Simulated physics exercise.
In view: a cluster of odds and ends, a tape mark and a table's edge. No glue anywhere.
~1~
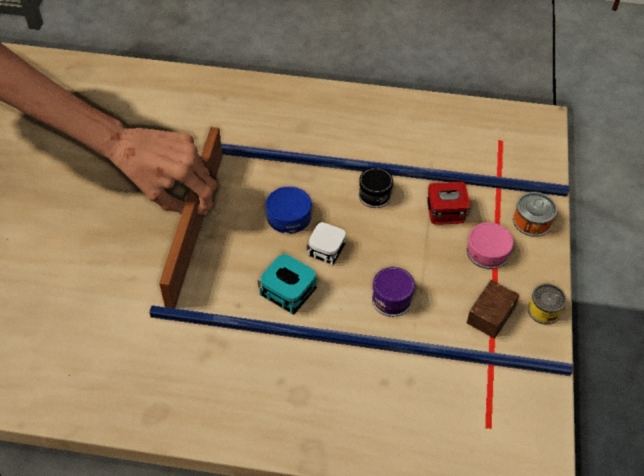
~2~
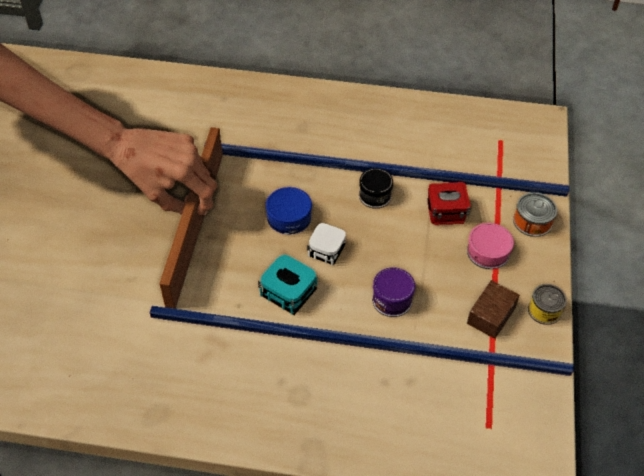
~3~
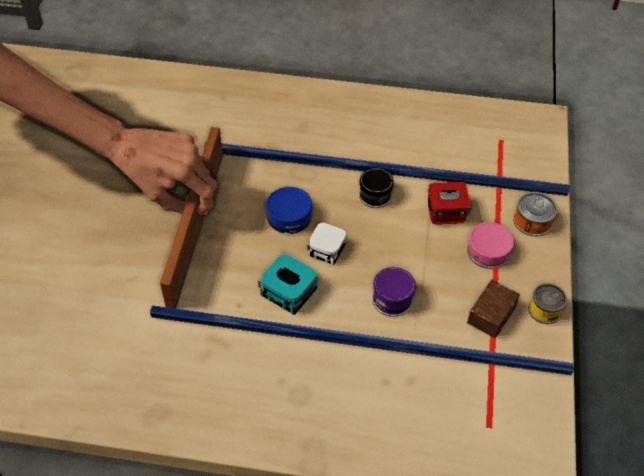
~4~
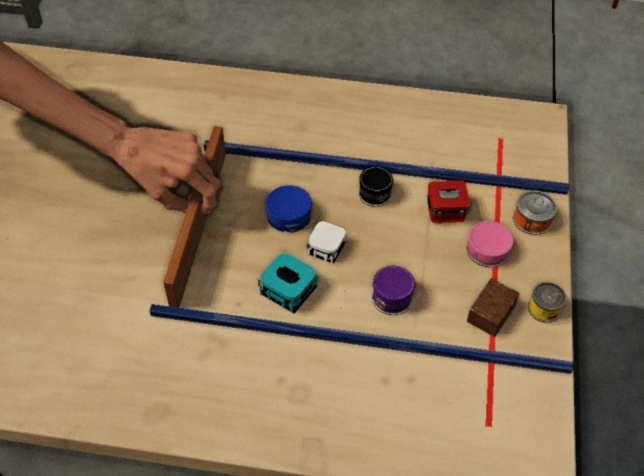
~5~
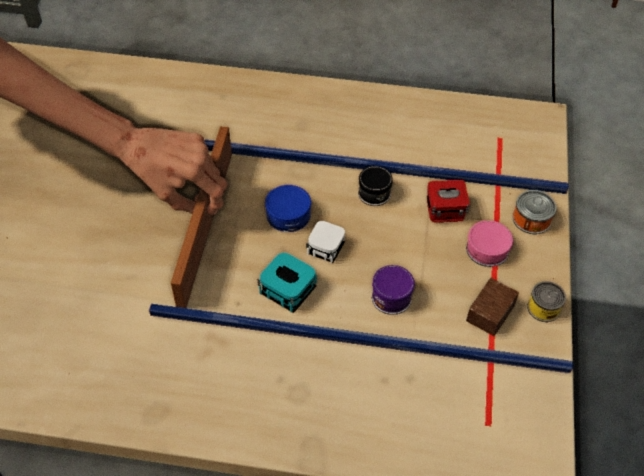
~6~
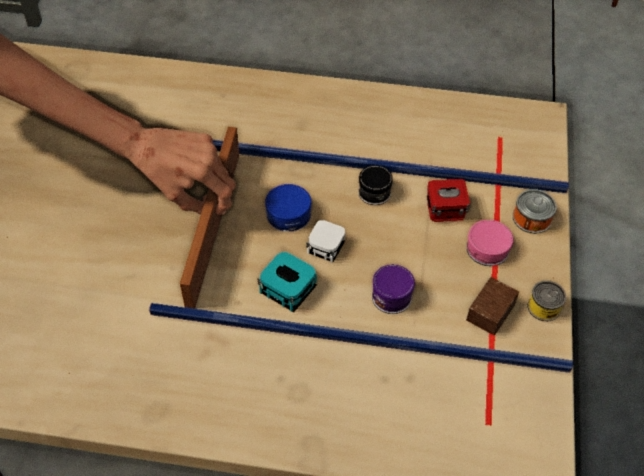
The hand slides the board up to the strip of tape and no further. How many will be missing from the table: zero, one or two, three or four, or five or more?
As it turns out, the number that fall off is three or four.
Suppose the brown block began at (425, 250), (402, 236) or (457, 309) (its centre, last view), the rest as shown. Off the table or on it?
In that order, it survives; survives; does not fall.
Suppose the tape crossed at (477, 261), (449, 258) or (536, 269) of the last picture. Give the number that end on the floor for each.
Down on the floor: 2, 1 and 6.
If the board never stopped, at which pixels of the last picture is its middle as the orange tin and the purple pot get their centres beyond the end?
Its middle is around (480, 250) and around (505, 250).
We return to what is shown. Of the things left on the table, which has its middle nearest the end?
The purple pot ends nearest.
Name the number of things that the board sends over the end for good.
In all, 3 of them.
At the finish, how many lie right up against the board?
4 of them.
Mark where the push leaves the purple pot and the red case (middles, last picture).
The purple pot at (561, 312), the red case at (549, 208).
Early on, none off yet; yellow pot at rest near (547, 301); orange tin at rest near (534, 211); brown block at rest near (493, 306).
A while later, none off yet; yellow pot at rest near (547, 301); orange tin at rest near (534, 211); brown block moving near (499, 308).
Finally, the number that fall off is three or four; lost, brown block, orange tin and yellow pot.
